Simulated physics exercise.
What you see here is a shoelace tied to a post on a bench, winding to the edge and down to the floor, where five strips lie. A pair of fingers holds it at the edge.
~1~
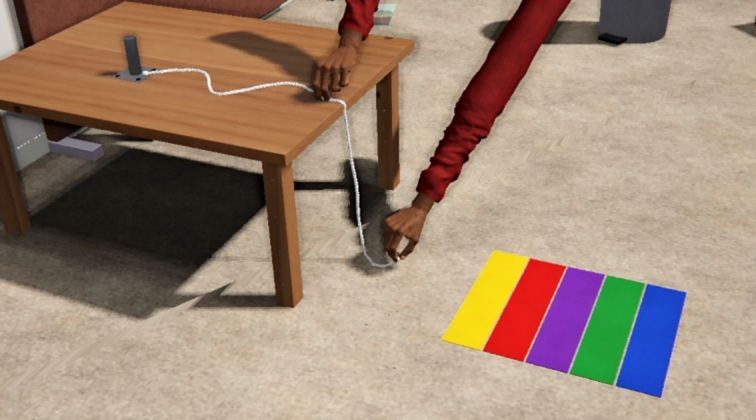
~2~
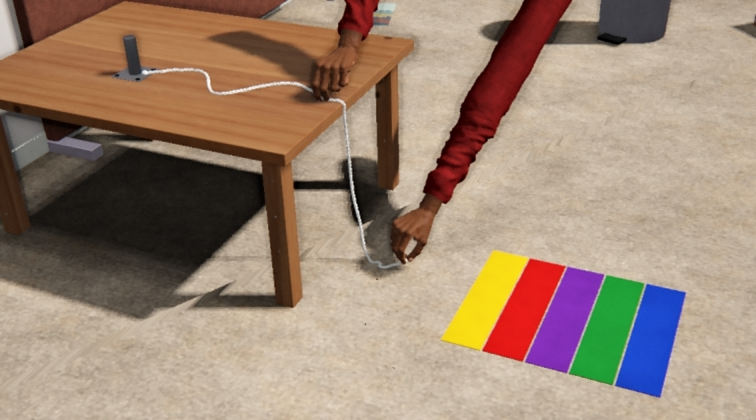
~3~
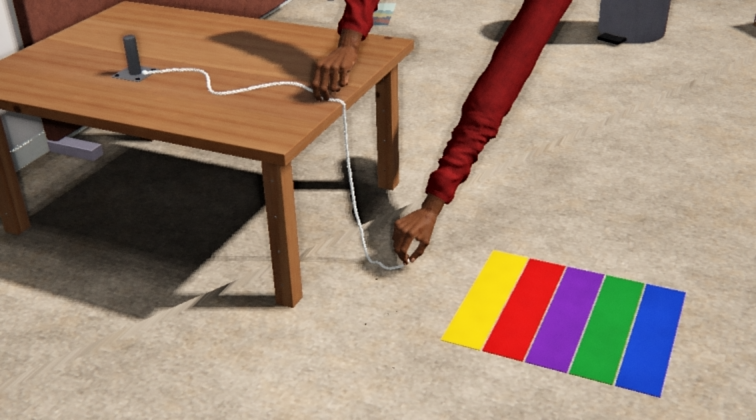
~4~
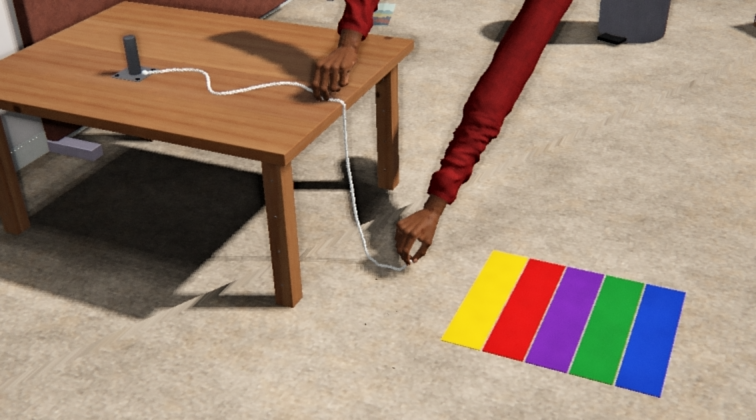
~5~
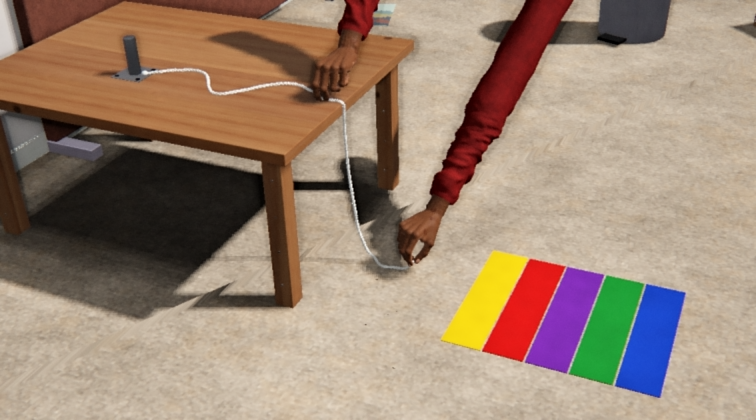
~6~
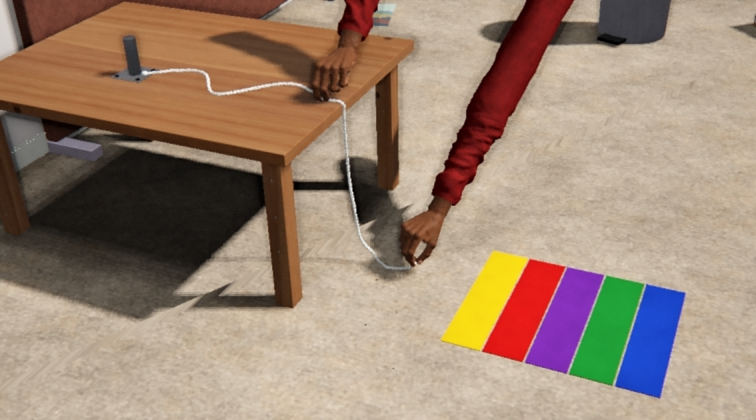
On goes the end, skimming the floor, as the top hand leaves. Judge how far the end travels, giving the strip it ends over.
It ends over the purple strip.
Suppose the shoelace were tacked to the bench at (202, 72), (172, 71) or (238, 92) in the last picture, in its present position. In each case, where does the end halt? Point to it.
Try 1: (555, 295); try 2: (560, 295); try 3: (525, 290).
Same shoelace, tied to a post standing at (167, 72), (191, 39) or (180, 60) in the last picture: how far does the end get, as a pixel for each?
You'd get roughly (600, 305), (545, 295) and (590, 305), one for each try.
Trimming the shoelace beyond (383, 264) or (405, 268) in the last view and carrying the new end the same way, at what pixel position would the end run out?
About (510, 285), then (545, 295).
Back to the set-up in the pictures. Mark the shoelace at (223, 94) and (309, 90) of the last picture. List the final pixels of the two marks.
End: (256, 92) and then (343, 110).
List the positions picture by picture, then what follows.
End (398, 258); yellow (471, 327); red (512, 337); purple (554, 348); green (598, 359); blue (644, 371), in the first picture.
End (406, 260); shoelace through (180, 71) (211, 91) (282, 84) (339, 102) (350, 175) (363, 243), in the second picture.
End (409, 261), in the third picture.
End (411, 261); shoelace through (180, 71) (211, 91) (281, 84) (339, 102) (349, 175) (364, 243), in the fourth picture.
End (413, 262), in the fifth picture.
End (416, 263); shoelace through (180, 71) (211, 92) (281, 84) (339, 103) (349, 175) (363, 243), in the sixth picture.
Early on, end near (493, 281); over yellow.
Midway, end near (539, 291); over red.
At the end of the slack, end near (568, 298); over purple. Over purple.
